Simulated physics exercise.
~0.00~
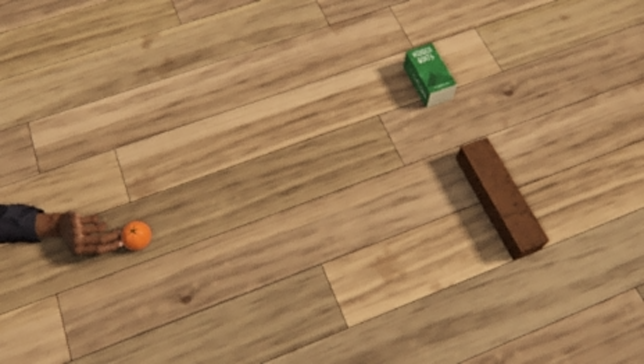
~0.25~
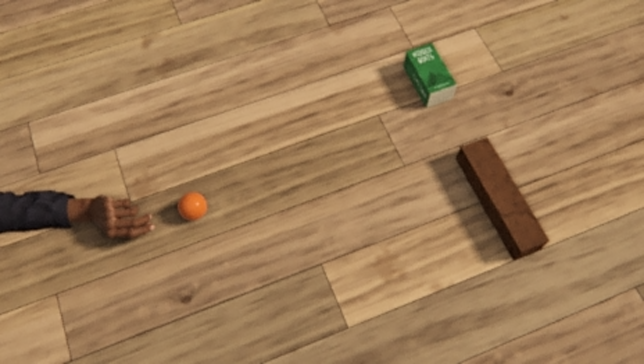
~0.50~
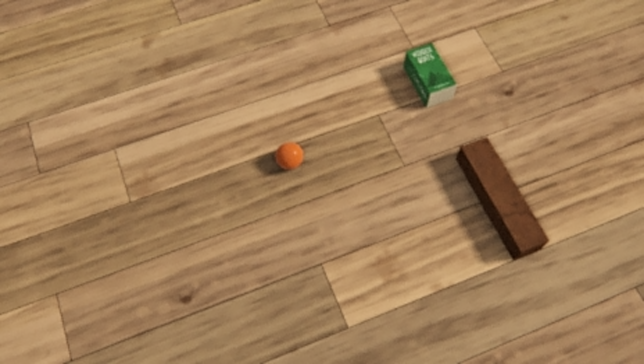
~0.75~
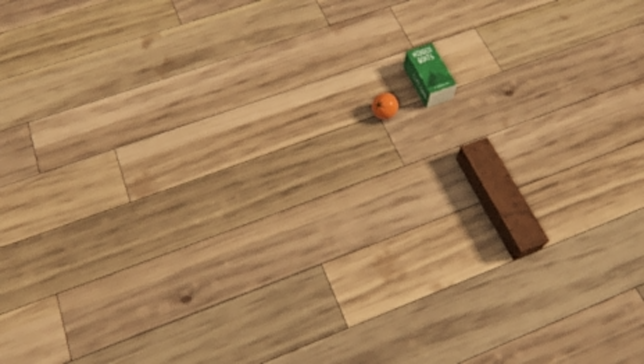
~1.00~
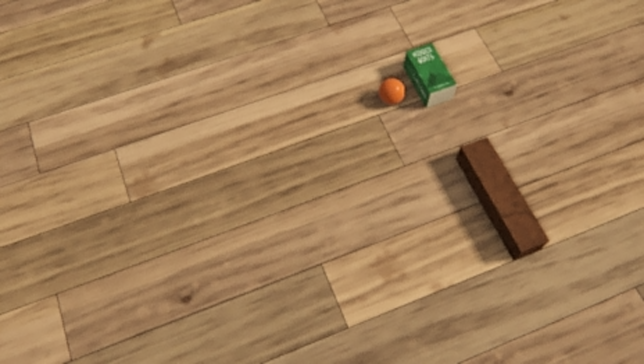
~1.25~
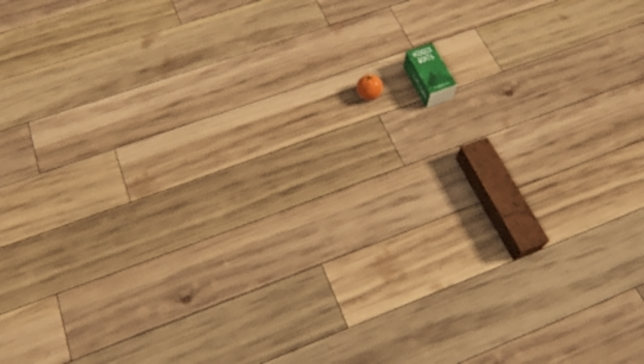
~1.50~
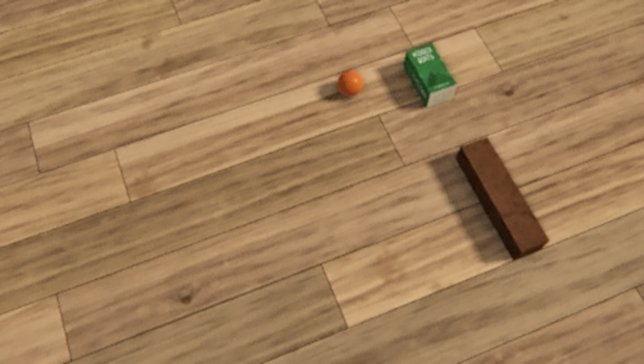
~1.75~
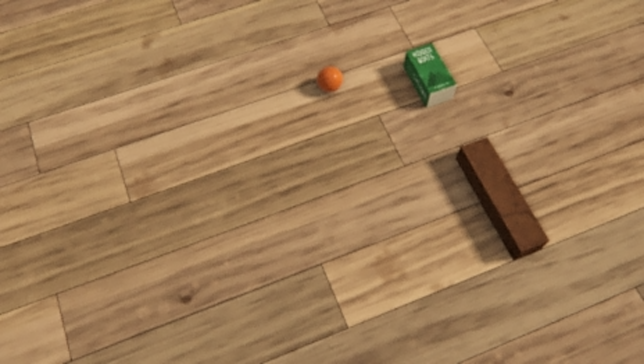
A small orange ball, released by a hand that draws back out of view, rolls right and up across a wooden floor toward a green box, with a brown block lying below it. The ball hits the box's left side and bounces back, ending to its left.
